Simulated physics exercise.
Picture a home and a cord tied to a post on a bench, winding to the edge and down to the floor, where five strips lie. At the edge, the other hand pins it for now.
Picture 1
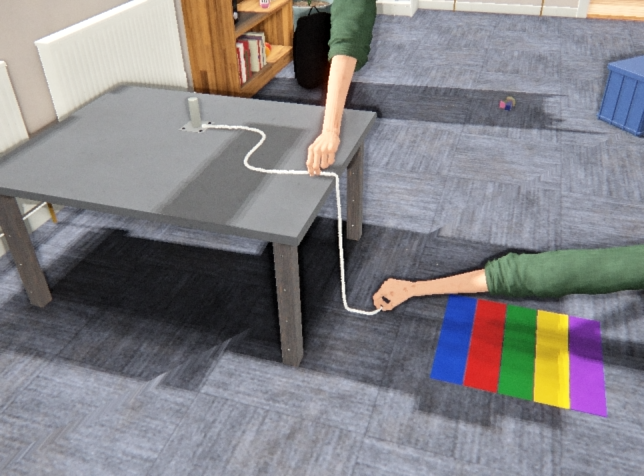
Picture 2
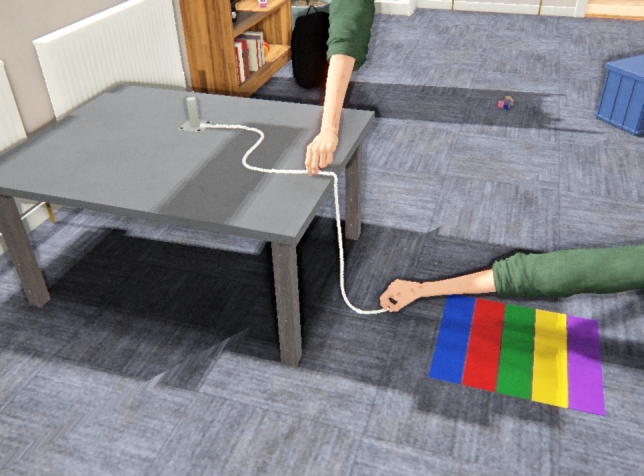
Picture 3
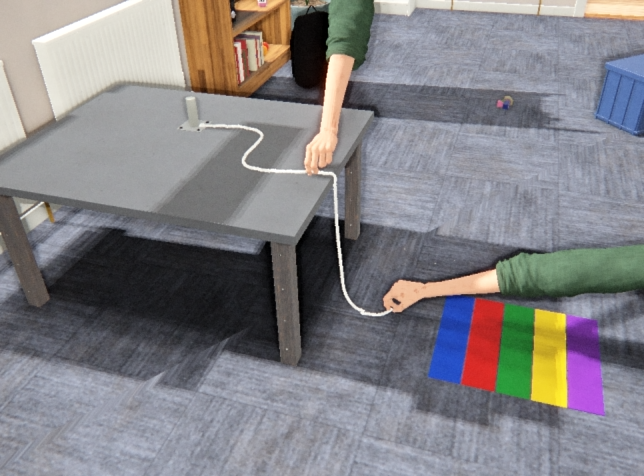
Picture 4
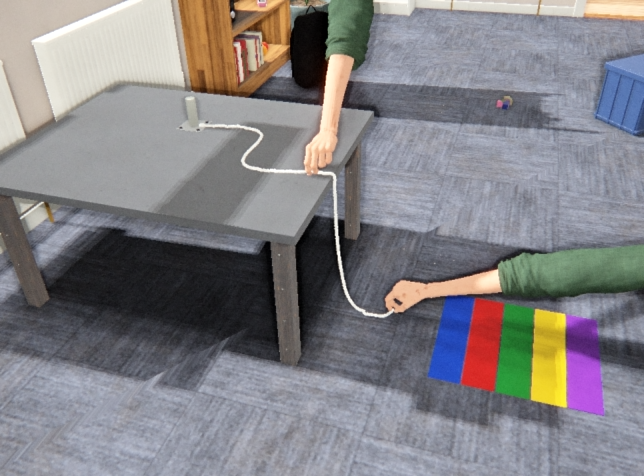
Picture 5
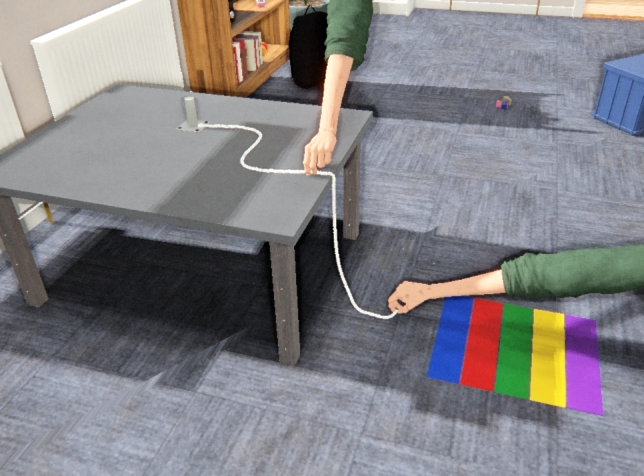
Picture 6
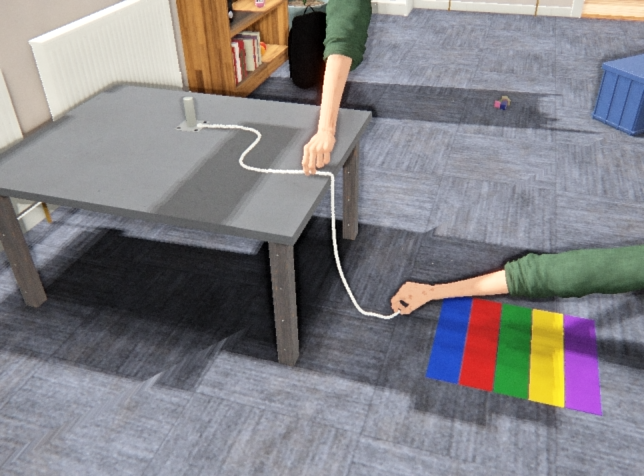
A green-sleeved hand at lower right, holding the end of a white cord near the carpet, shifts very slightly rightward, and the hanging cord slants a little more. Seen from above in a home, the cord winds from a post across a grey table to a second hand pressing it at the edge. Blue, red, green, yellow and purple strips lie at right, and the camera barely changes.
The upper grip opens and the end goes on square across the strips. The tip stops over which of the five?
Over the yellow strip.
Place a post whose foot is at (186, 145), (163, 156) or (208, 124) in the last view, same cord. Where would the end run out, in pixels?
Going through the tries, you get (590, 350), then (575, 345), then (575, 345).
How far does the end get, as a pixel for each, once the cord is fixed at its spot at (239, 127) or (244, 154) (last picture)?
In order of the tries, close to (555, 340) and close to (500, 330).
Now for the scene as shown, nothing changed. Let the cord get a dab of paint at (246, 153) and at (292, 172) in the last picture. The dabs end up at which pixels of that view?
First one close to (288, 154), second close to (356, 184).
Early on, end near (493, 329); over red.
Midway, end near (532, 337); over green.
At the end of the slack, end near (557, 342); over yellow. It gets as far as the yellow strip.
